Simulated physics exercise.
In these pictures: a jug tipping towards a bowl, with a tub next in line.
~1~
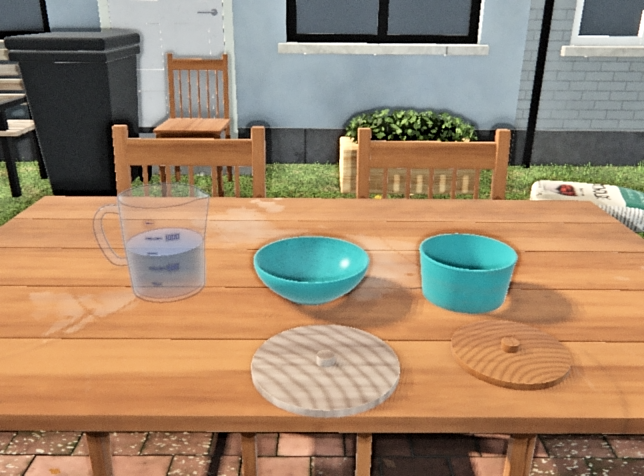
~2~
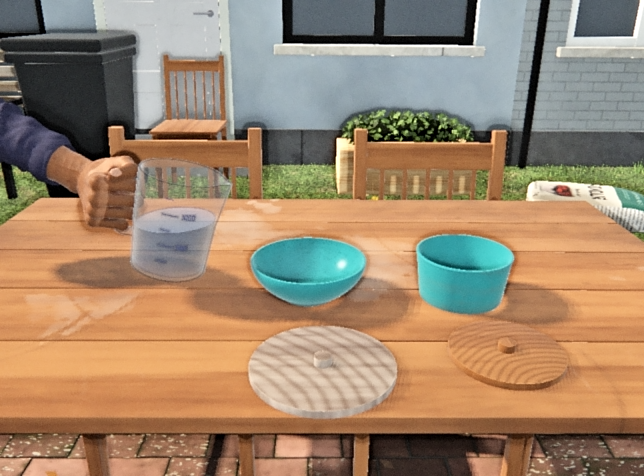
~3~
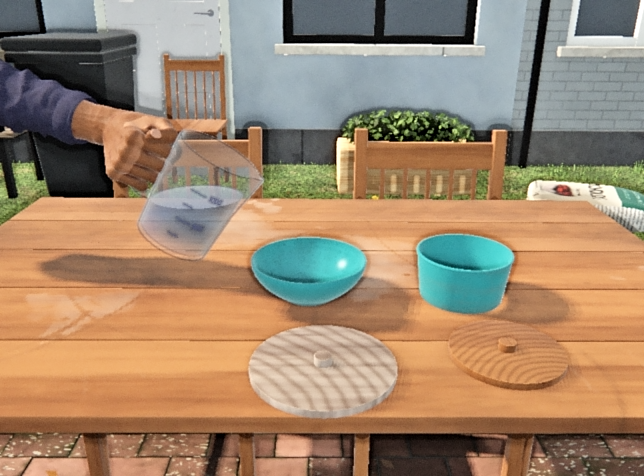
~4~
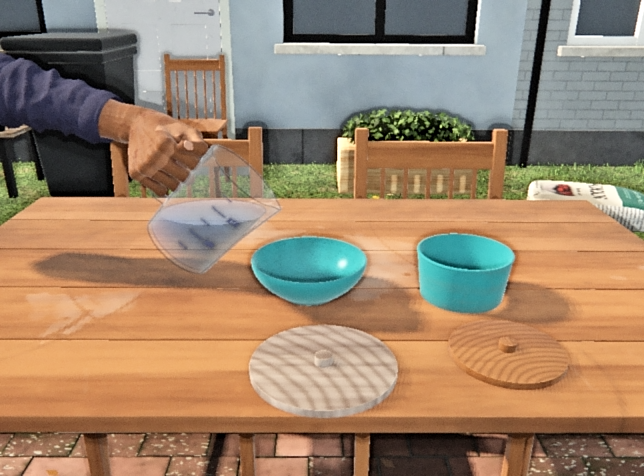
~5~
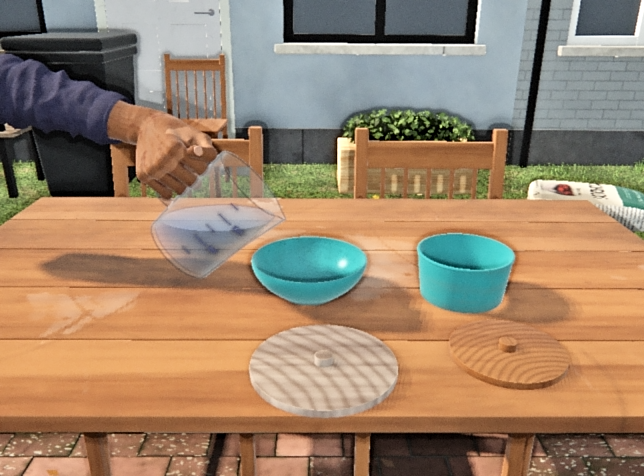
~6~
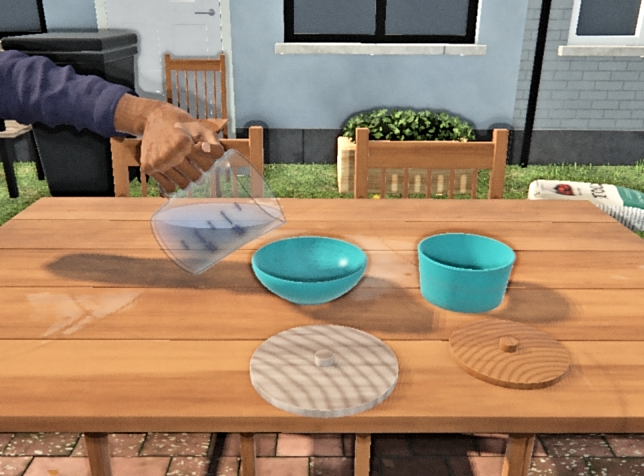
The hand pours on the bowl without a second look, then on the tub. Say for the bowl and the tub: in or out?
Outcome: The bowl traps it. The tub traps it.
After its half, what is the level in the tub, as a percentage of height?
Near 40 in a hundred.
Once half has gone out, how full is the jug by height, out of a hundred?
Some 25 per cent, I reckon.
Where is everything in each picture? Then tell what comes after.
In the first frame, at the start; jug (165, 240) about half full; bowl (312, 278) open; tub (465, 273) open.
In the second frame, a hand has the jug; jug about half full, surface at (176, 220); bowl (308, 279) open.
In the third frame, tilting; jug (197, 195) tipped 30° with all of its load; tub (462, 274) open.
In the fourth frame, no stream yet; jug (212, 210) tipped 45° with all of its load; bowl (309, 278) open.
In the fifth frame, still nothing leaves it; jug (217, 216) tipped 45° with all of its load; tub (463, 273) open.
In the sixth frame, on the point of pouring; jug (218, 213) tipped 55° with all of its load; bowl (310, 278) open; tub (463, 273) open.
Shortly, the dyed water goes into the bowl.
Then, the dyed water goes into the tub.
At the finish, the bowl has its share inside; the tub has its share inside.
